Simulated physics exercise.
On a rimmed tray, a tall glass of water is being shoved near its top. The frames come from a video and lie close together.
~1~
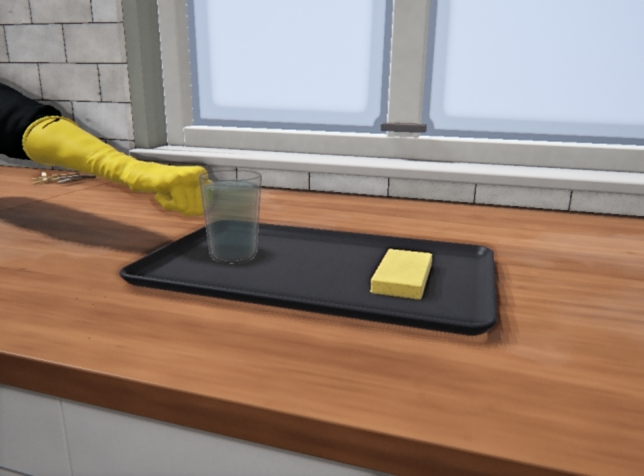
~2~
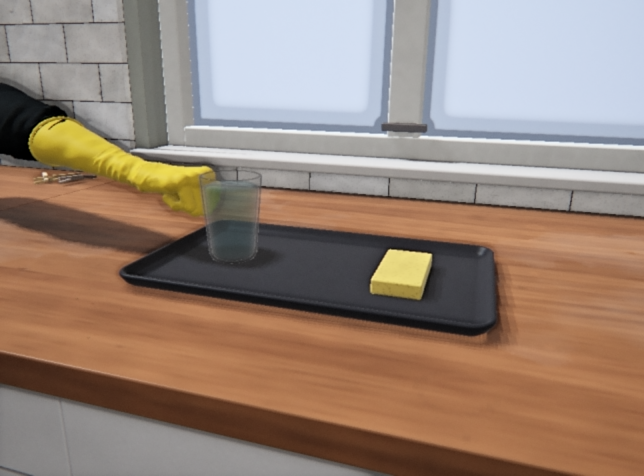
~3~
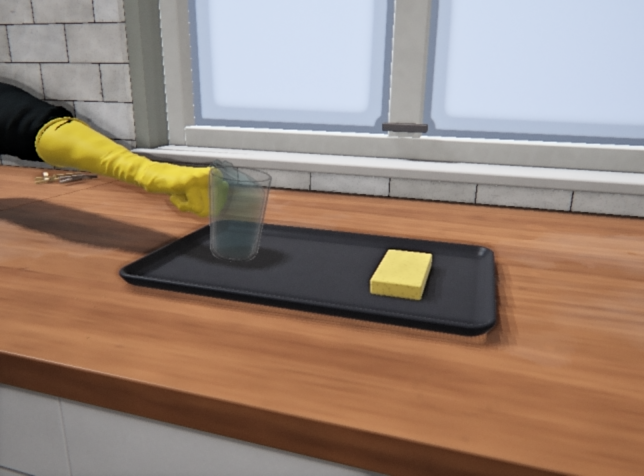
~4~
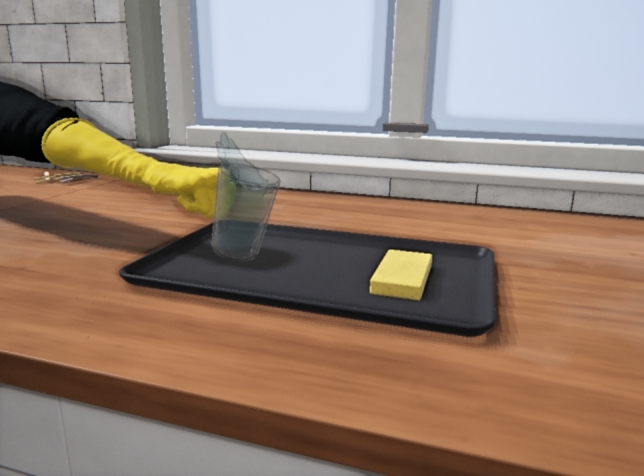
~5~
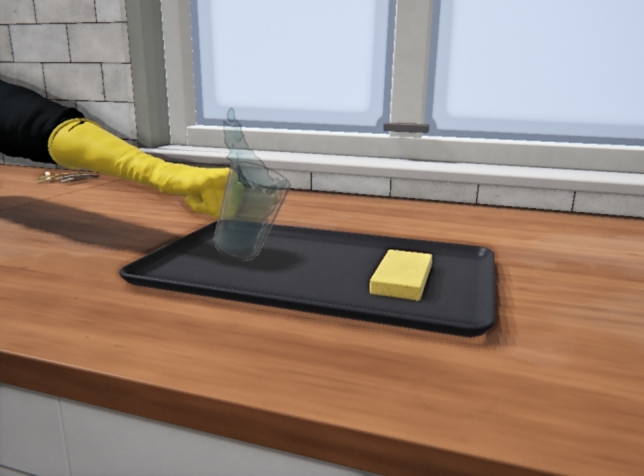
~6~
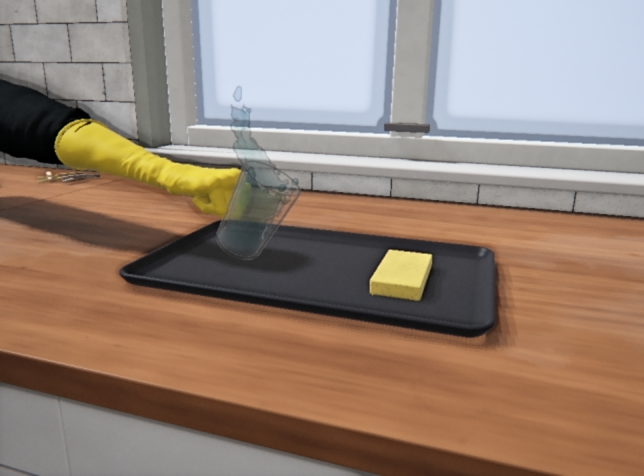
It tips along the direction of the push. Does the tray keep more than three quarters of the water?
No, more than a quarter gets off it.
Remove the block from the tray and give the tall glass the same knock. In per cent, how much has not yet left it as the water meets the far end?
Around 45 percent.
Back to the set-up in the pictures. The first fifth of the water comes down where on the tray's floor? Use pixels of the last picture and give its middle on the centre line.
At about (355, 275).
A moment on, the tall glass lies on its side and 63 per cent is in the glass, 12 on the tray and 25 above or beyond its rim.
Next, the tall glass lies on its side and 33 per cent is in the glass, 28 on the tray and 38 above or beyond its rim.
Then the tall glass lies on its side and 21 per cent is in the glass, 45 on the tray and 35 above or beyond its rim.
Later the tall glass lies on its side and 11 per cent is in the glass, 55 on the tray and 34 above or beyond its rim.
In the end 66 per cent is held by tray and glass, 34 is off the tray.
